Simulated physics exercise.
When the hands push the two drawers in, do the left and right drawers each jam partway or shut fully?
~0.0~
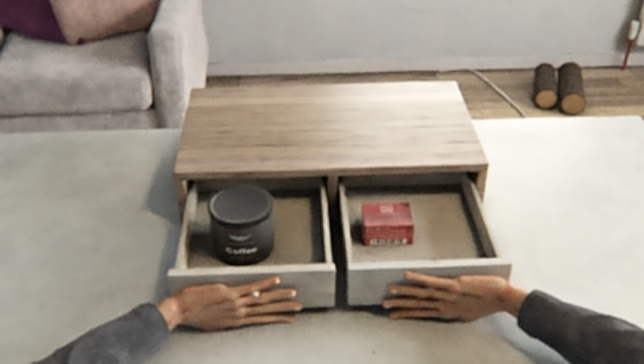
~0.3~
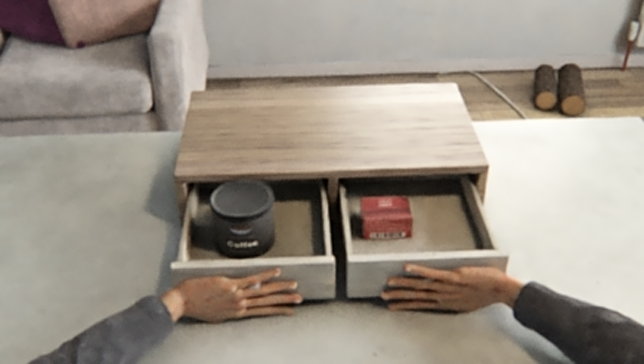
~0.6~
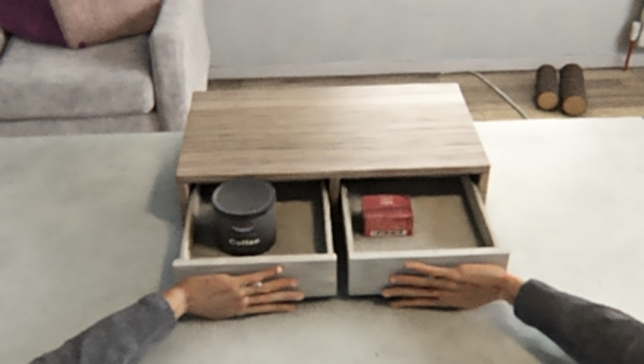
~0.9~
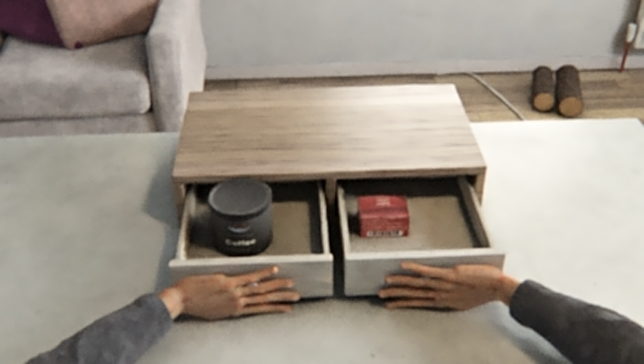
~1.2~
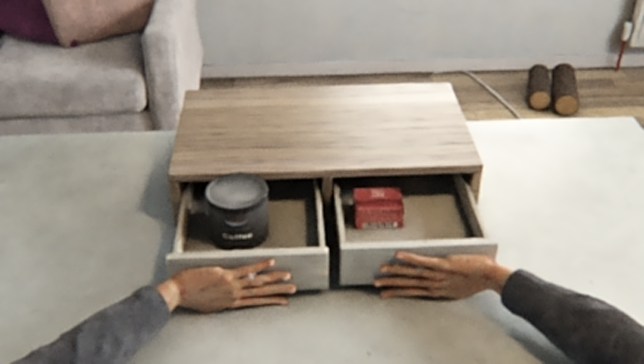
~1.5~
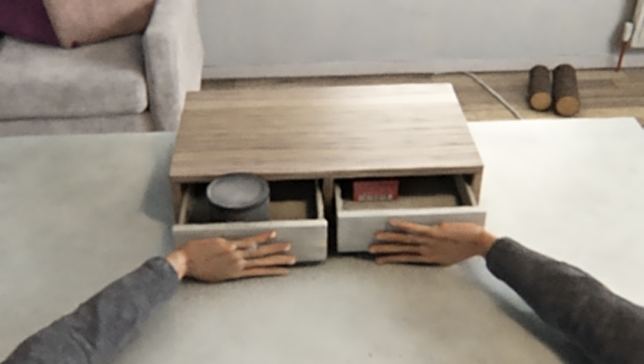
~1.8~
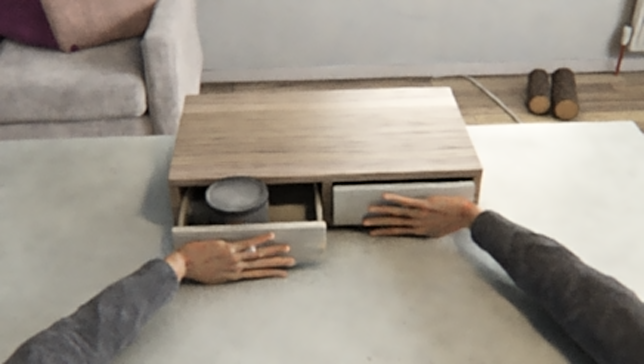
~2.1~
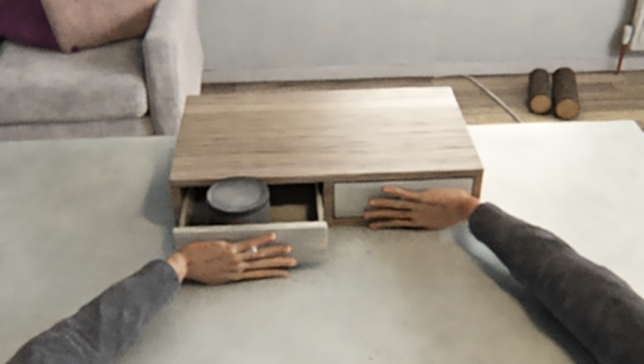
The left drawer jams partway and stays ajar with the black tub still showing, while the right drawer shuts fully.
